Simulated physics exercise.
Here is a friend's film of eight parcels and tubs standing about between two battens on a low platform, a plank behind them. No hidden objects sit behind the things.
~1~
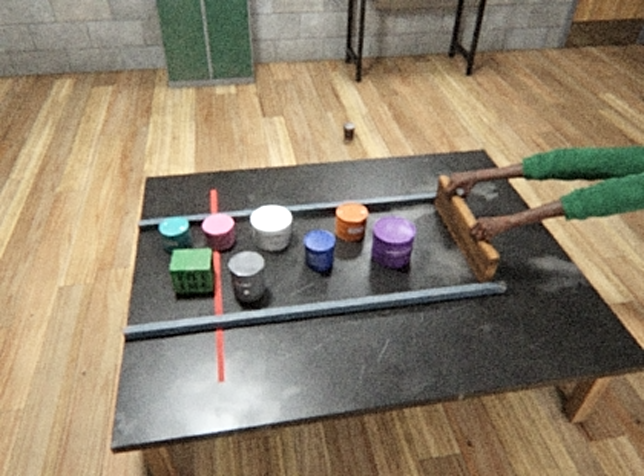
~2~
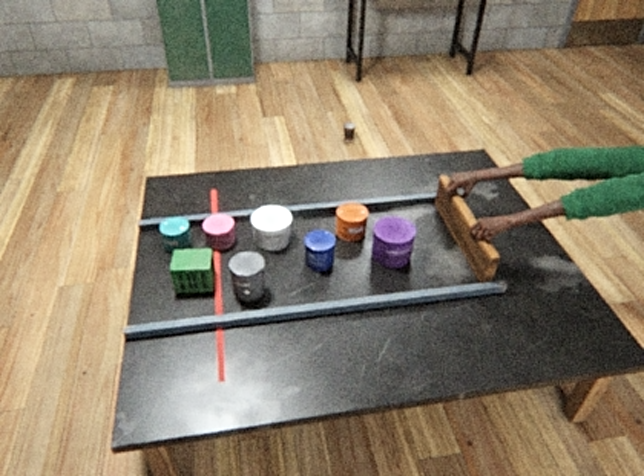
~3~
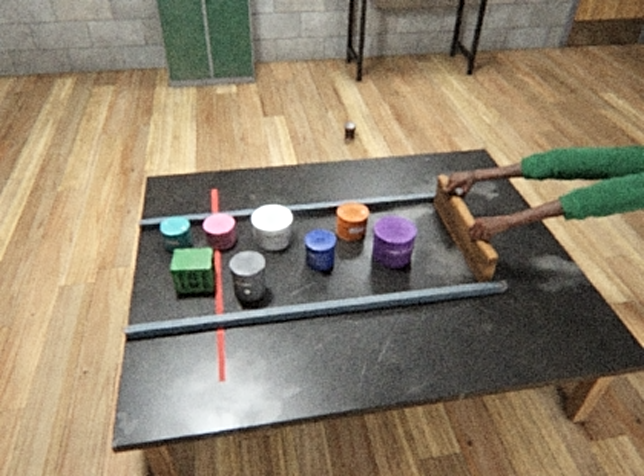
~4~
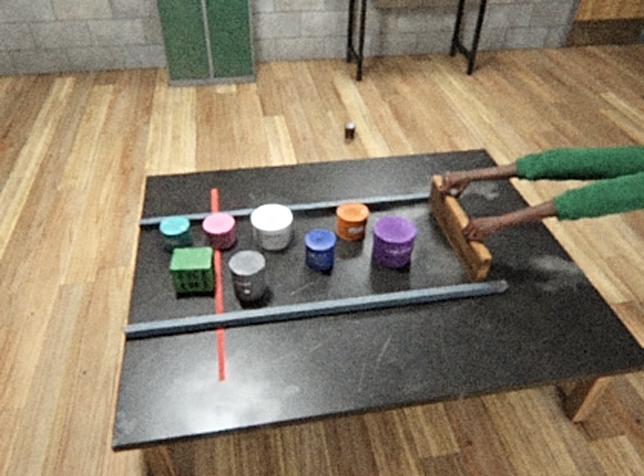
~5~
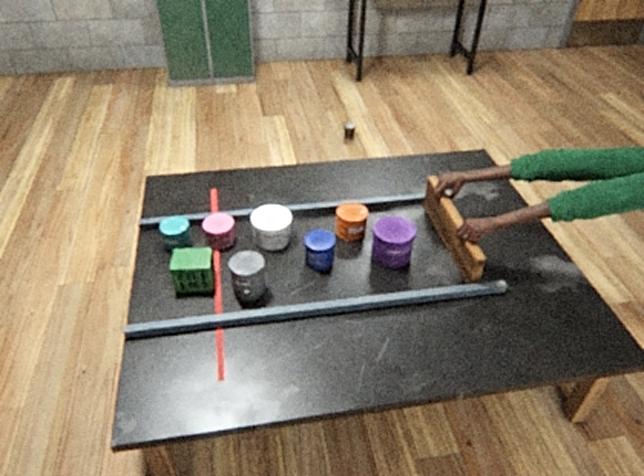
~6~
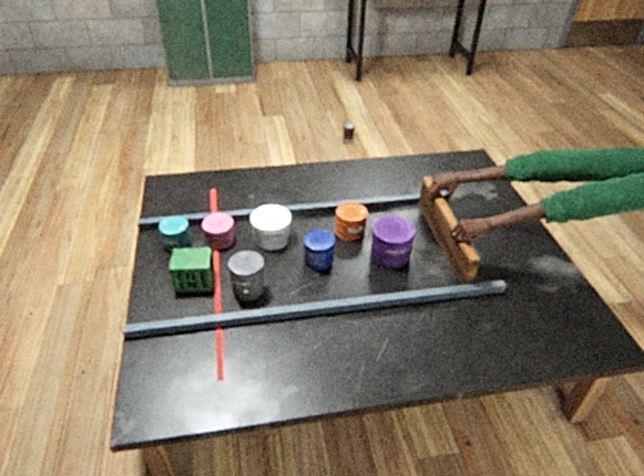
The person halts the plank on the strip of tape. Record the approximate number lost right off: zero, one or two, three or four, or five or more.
Number lost: One or two.
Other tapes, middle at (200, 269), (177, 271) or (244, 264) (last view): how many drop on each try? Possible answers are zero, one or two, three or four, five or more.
In the order of the places given: Just one or two; five or more; 1 or 2.
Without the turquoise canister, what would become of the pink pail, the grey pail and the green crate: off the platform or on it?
The pink pail? It drops away. The grey pail? It hangs in there. The green crate? It hangs in there.
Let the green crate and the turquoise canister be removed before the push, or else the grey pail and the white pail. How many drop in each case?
Tally of falls: 1 for the first try, 0 for the second.
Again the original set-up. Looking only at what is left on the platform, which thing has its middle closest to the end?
That's the green crate.
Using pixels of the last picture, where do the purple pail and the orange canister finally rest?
Same order as the question: First (193, 260), second (198, 236).
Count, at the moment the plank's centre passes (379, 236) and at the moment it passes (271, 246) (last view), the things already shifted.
That makes 1 at the first spot and 8 at the second.
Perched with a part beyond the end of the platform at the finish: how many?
1, I think.
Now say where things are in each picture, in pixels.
In the first picture, turquoise canister (176, 235); green crate (193, 271); pink pail (219, 233); plank (463, 227); tape (217, 268).
In the second picture, green crate (194, 271); orange canister (352, 222).
In the third picture, pink pail (220, 232); white pail (273, 228).
In the fourth picture, turquoise canister (176, 234); plank (456, 227).
In the fifth picture, green crate (194, 270); purple pail (393, 242).
In the sixth picture, turquoise canister (175, 234); green crate (193, 270); pink pail (219, 232); plank (446, 229); tape (216, 267).
Soon after, none off yet; turquoise canister at rest near (175, 234); green crate at rest near (193, 270); pink pail at rest near (219, 232).
After that, none off yet; turquoise canister displaced about its own width near (141, 234); green crate displaced a little near (172, 273); pink pail displaced about its own width near (171, 234).
In the end, the number that fall off is one or two; gone, pink pail and turquoise canister.
